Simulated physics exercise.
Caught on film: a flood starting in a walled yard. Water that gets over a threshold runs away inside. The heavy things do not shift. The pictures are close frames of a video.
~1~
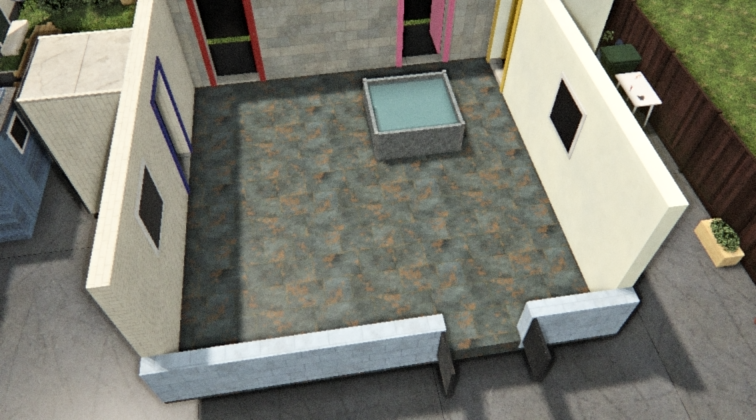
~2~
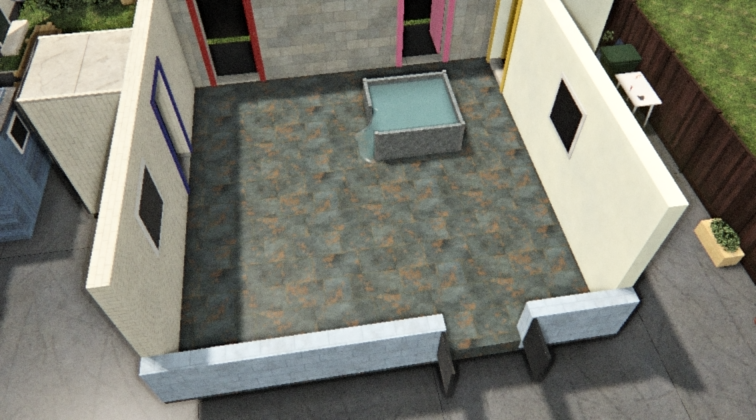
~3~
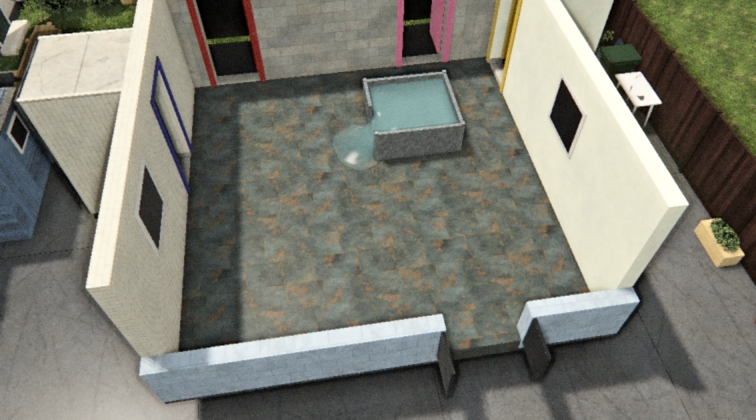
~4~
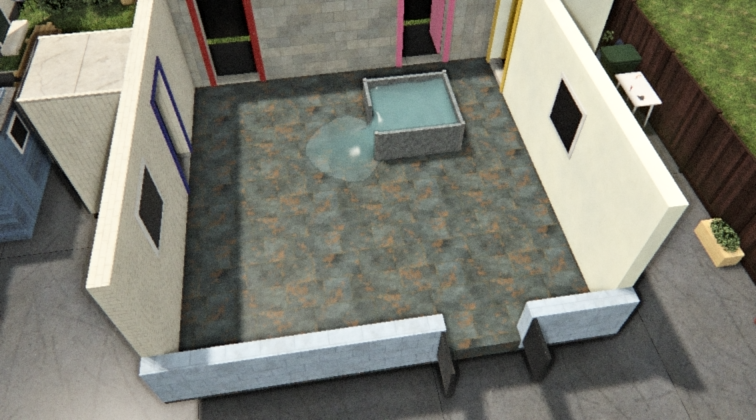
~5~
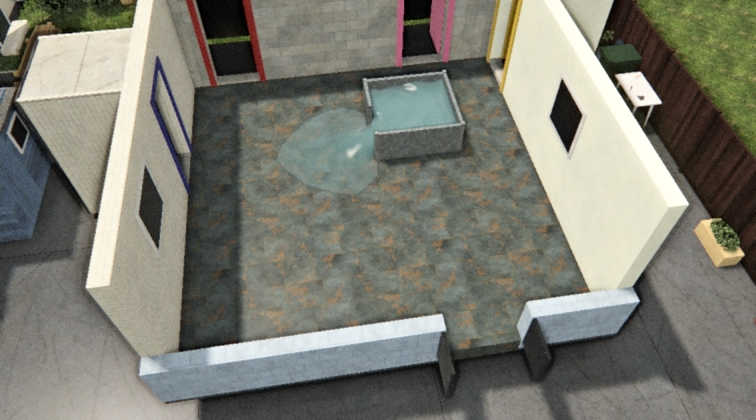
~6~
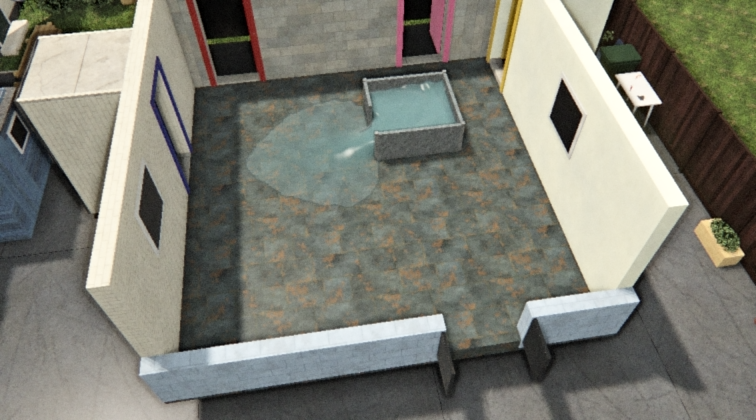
A walled yard with a stone-patterned floor held a square open tank, still at first; then water poured from its left side and spread leftward across the floor in a widening, pale puddle.
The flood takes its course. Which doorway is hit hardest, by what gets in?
It is the blue one.
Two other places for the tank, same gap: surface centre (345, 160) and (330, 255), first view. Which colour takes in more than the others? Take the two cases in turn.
Case one the blue one, case two the red-painted one.
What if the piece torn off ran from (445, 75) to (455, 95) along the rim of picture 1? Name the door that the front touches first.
It is the yellow one.
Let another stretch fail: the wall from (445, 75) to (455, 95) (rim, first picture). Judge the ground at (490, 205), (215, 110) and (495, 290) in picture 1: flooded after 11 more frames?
One after the other: Awash, not flooded, clear.
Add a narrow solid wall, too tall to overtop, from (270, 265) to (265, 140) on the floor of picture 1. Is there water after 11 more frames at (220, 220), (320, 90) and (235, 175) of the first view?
One after the other: Free of water, free of water, dry.
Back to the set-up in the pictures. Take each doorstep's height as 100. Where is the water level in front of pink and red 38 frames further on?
Roughly 0 per cent, then 150 per cent.
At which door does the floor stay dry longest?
It is the one in yellow.
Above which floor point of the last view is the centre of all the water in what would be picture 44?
At about (298, 184).
A moment on, water covers 25 % of the floor; pink door not reached, red door not reached, blue door a trickle in, yellow door not reached.
Next, water covers 35 % of the floor; pink door not reached, red door wet at the sill, nothing in, blue door some in, yellow door not reached.
Then, water covers 40 % of the floor; pink door not reached, red door a trickle in, blue door a lot in, yellow door not reached.
Later, water covers 50 % of the floor; pink door not reached, red door some in, blue door a lot in, yellow door not reached.
In the end, water covers 75 % of the floor; pink door wet at the sill, nothing in, red door some in, blue door a lot in, yellow door wet at the sill, nothing in; the blue door has let in the most.
